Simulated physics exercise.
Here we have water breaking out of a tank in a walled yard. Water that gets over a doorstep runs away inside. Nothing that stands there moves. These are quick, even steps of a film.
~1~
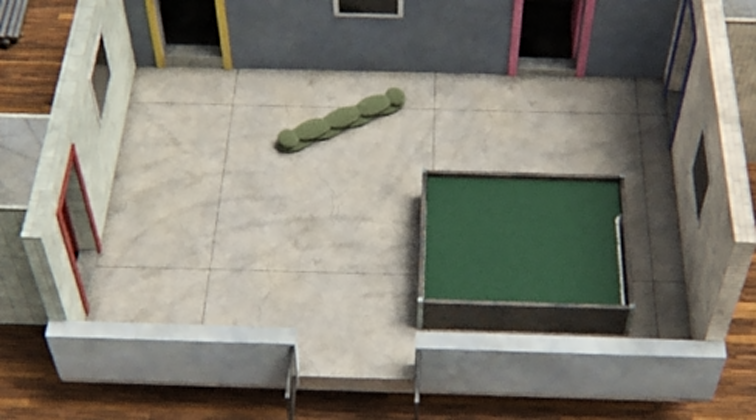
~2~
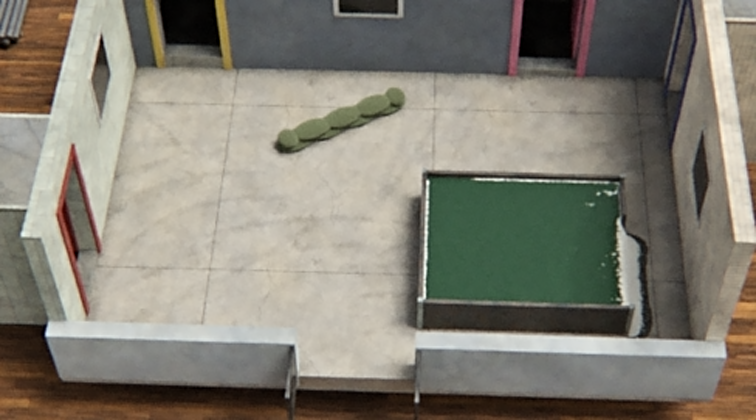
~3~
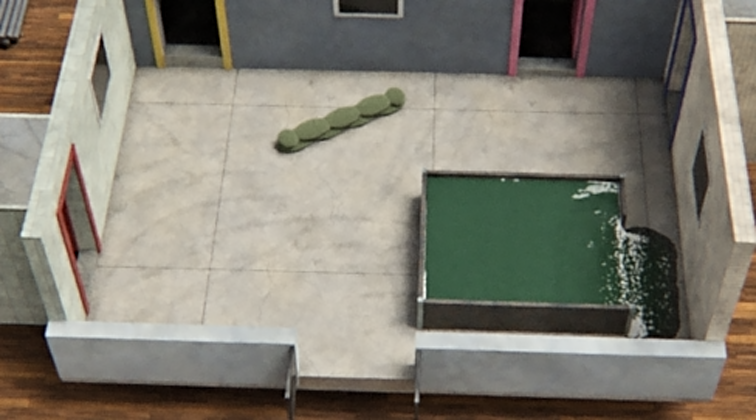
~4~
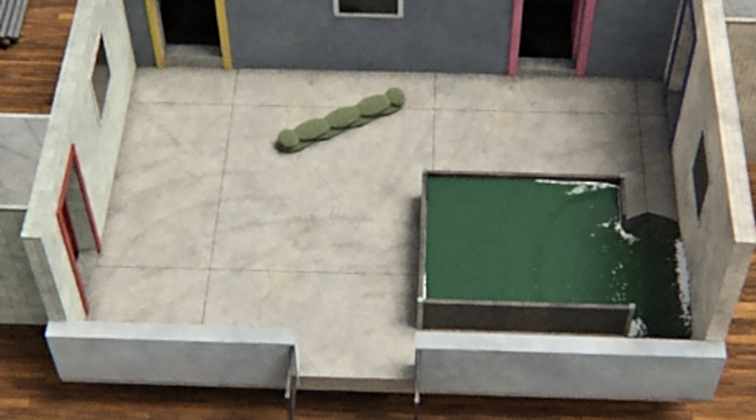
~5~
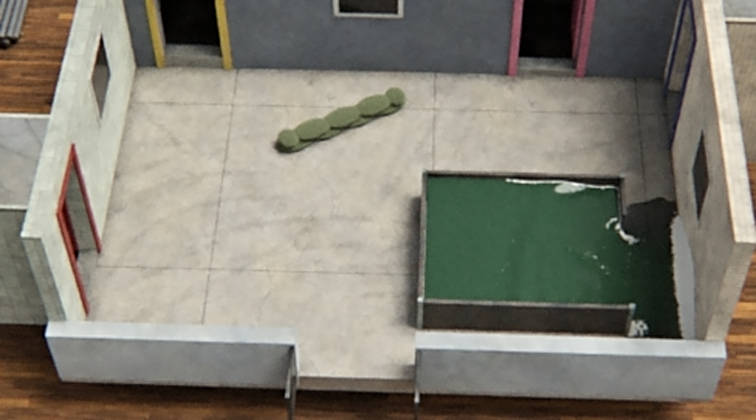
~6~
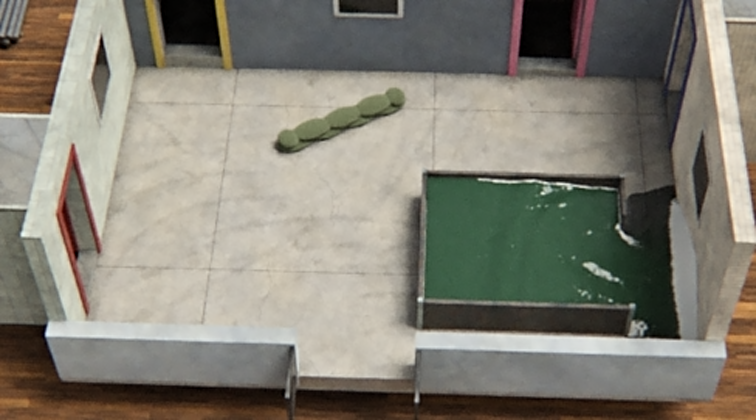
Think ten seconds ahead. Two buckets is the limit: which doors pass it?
In the end: The pink door stays under that; the red door stays under that; the yellow door stays under that; the blue door stays under that.
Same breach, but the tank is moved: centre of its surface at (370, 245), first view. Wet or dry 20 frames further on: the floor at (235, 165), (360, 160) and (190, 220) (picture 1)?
In turn: Not flooded, dry, free of water.
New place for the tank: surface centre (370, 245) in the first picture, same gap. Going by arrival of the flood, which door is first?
First comes the blue one.
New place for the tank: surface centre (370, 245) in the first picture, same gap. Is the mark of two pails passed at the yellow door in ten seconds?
Yellow door keeps below it.
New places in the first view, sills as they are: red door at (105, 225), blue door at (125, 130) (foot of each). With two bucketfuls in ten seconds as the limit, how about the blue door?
Then: The blue door lets less in.
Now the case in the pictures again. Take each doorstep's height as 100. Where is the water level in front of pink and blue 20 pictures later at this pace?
Near 120 and 30 in a hundred.
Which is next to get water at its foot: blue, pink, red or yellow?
I say the one in blue.
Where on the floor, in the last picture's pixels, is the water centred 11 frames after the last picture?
Roughly at (569, 270).
A moment on, water covers 10 % of the floor; the pink door not reached, the red door not reached, the yellow door not reached, the blue door wet at the sill, nothing in.
Next, water covers 20 % of the floor; the pink door not reached, the red door not reached, the yellow door not reached, the blue door wet at the sill, nothing in.
Then, water covers 40 % of the floor; the pink door under two buckets in, the red door not reached, the yellow door not reached, the blue door wet at the sill, nothing in.
Later, water covers 80 % of the floor; the pink door under two buckets in, the red door under two buckets in, the yellow door wet at the sill, nothing in, the blue door under two buckets in.
In the end, water covers 95 % of the floor; the pink door under two buckets in, the red door under two buckets in, the yellow door wet at the sill, nothing in, the blue door under two buckets in.
